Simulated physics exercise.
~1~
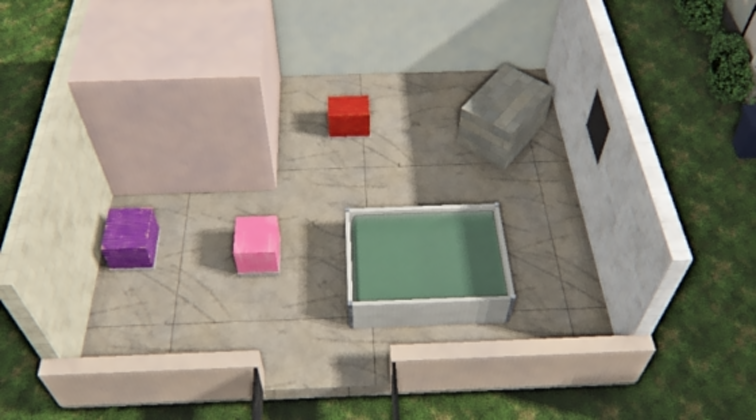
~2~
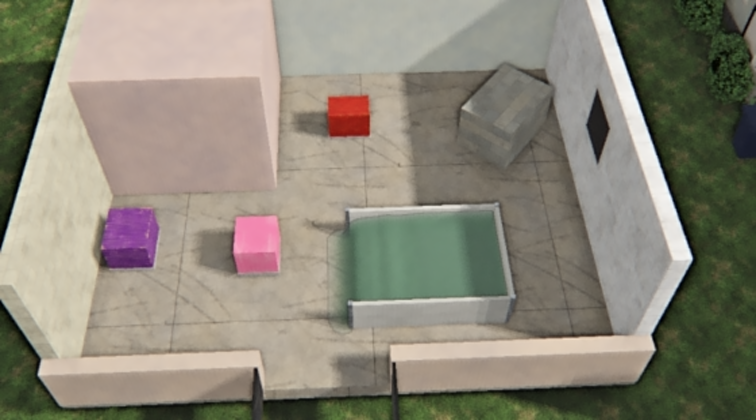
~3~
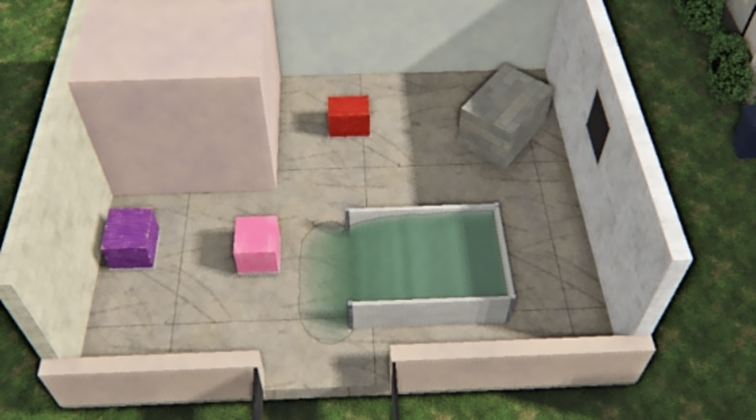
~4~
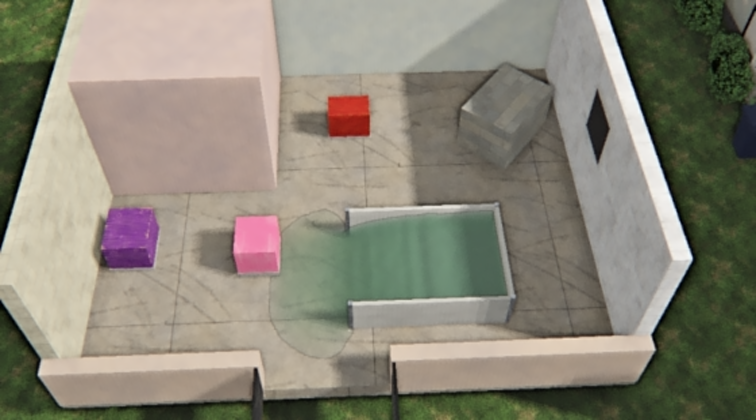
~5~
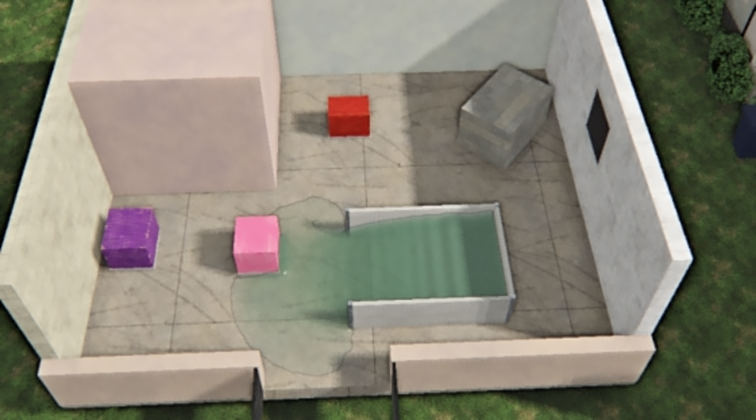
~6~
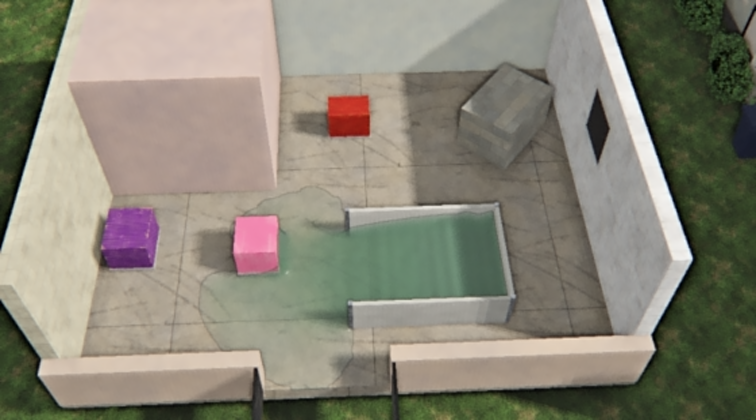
Green water pouring from the open left side of a white-walled tank, spreading across paving and around a pink block.
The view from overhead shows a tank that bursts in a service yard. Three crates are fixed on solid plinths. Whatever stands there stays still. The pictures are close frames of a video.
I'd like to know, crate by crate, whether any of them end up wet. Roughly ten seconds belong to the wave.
In the end the red crate ends up wet, the pink crate ends up wet, the purple crate ends up wet.
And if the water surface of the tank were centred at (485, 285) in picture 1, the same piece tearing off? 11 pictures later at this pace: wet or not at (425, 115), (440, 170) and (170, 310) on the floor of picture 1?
Taking the three spots in order: Bare, bare, swamped.
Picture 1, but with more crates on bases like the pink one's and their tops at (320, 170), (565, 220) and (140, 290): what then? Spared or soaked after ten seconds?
Crate one is touched by the flood; crate two avoids the flood; crate three is touched by the flood.
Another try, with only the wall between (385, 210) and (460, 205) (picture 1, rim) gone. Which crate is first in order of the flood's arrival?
Answer: The crate marked red.
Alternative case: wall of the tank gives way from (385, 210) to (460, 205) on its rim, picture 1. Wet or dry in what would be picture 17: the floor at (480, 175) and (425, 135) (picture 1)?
Well, the first one's sitting in a puddle and the next one's sitting in a puddle.
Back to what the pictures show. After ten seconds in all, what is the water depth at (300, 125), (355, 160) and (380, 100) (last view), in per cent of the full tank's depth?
Respectively near 6, 6 and 4 per cent.
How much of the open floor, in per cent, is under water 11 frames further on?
About 40 per cent.
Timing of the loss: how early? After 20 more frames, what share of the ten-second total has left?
I'd estimate close to 15 per cent.
A moment on, water covers 30 % of the floor; the red crate not reached, the pink crate water round its plinth, the purple crate water round its plinth.
Next, water covers 40 % of the floor; the red crate water round its plinth, the pink crate water round its plinth, the purple crate water round its plinth.
Then, water covers 45 % of the floor; the red crate water round its plinth, the pink crate water round its plinth, the purple crate water round its plinth.
Later, water covers 65 % of the floor; the red crate water round its plinth, the pink crate water round its plinth, the purple crate water round its plinth.
In the end, water covers 90 % of the floor; the red crate was topped, the pink crate was topped, the purple crate was topped.
